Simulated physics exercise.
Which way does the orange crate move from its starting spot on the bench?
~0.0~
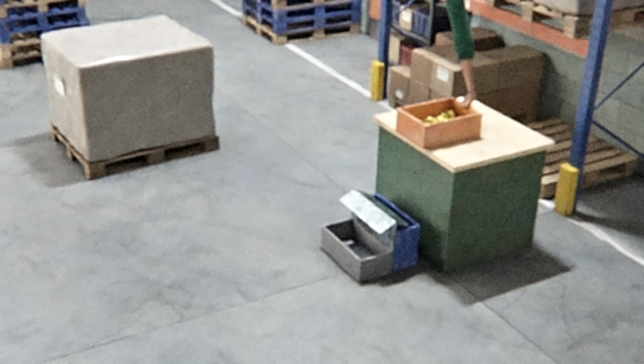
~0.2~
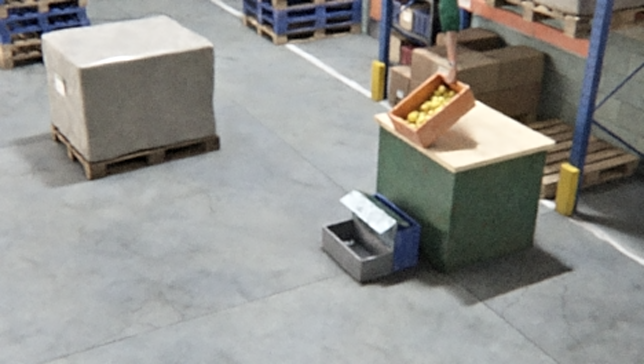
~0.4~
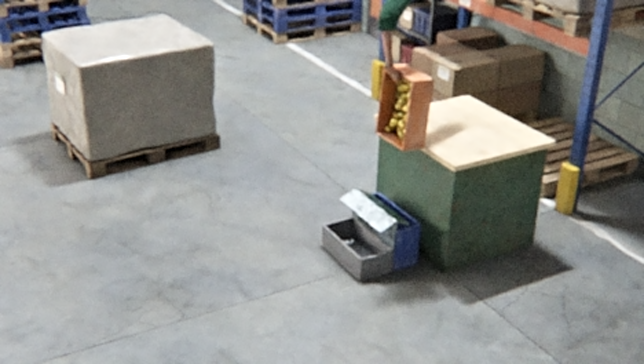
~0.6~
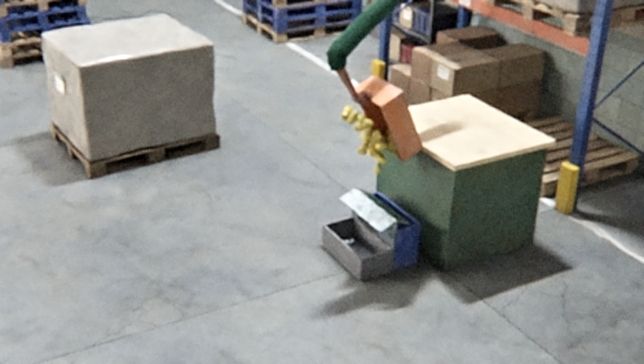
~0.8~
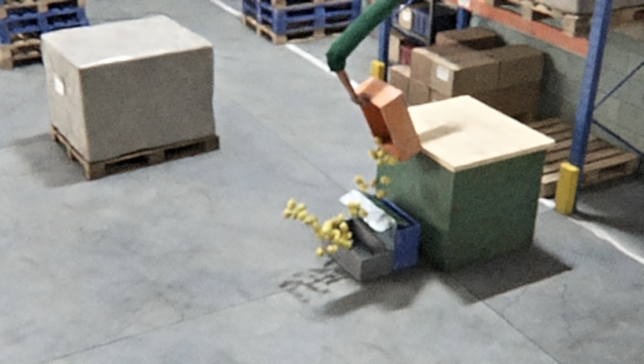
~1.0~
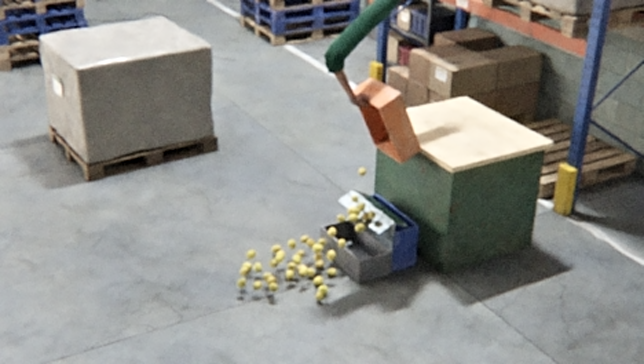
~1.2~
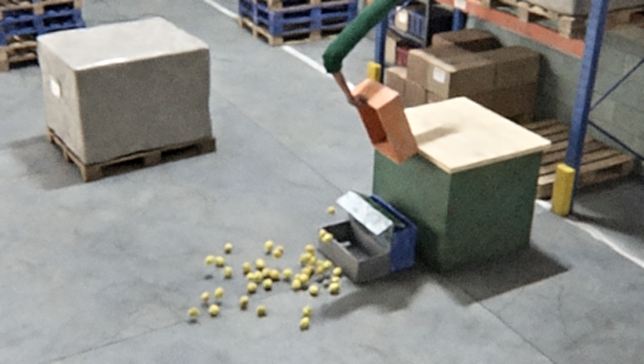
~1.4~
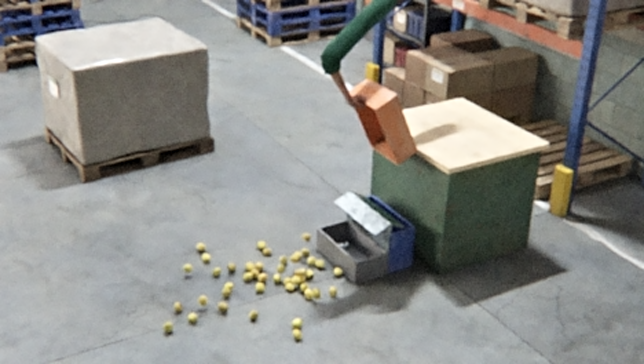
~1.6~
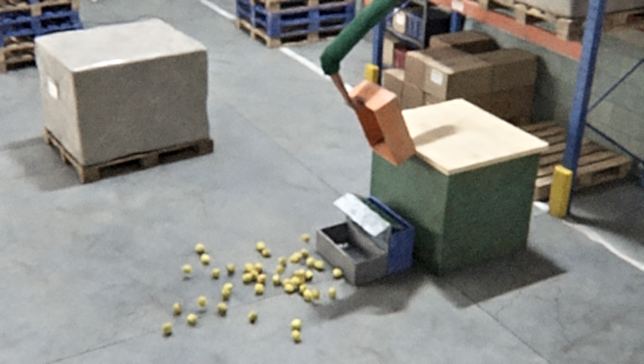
It moves to the left, ending up tipped over at the left edge of the bench.
On a warehouse floor, an orange crate full of small yellow balls sits on a green bench with a pale top, above a blue trough and a grey bin with a sloping metal ridge between them. A green mechanical arm lifts the crate, swings it left and tips it past upright over the bench's edge. The balls spill out in a clump, falling down and to the left. Many bounce and roll across the floor beyond the grey bin while the crate hangs tipped. Finally they lie scattered and still on the concrete, left of the bin.
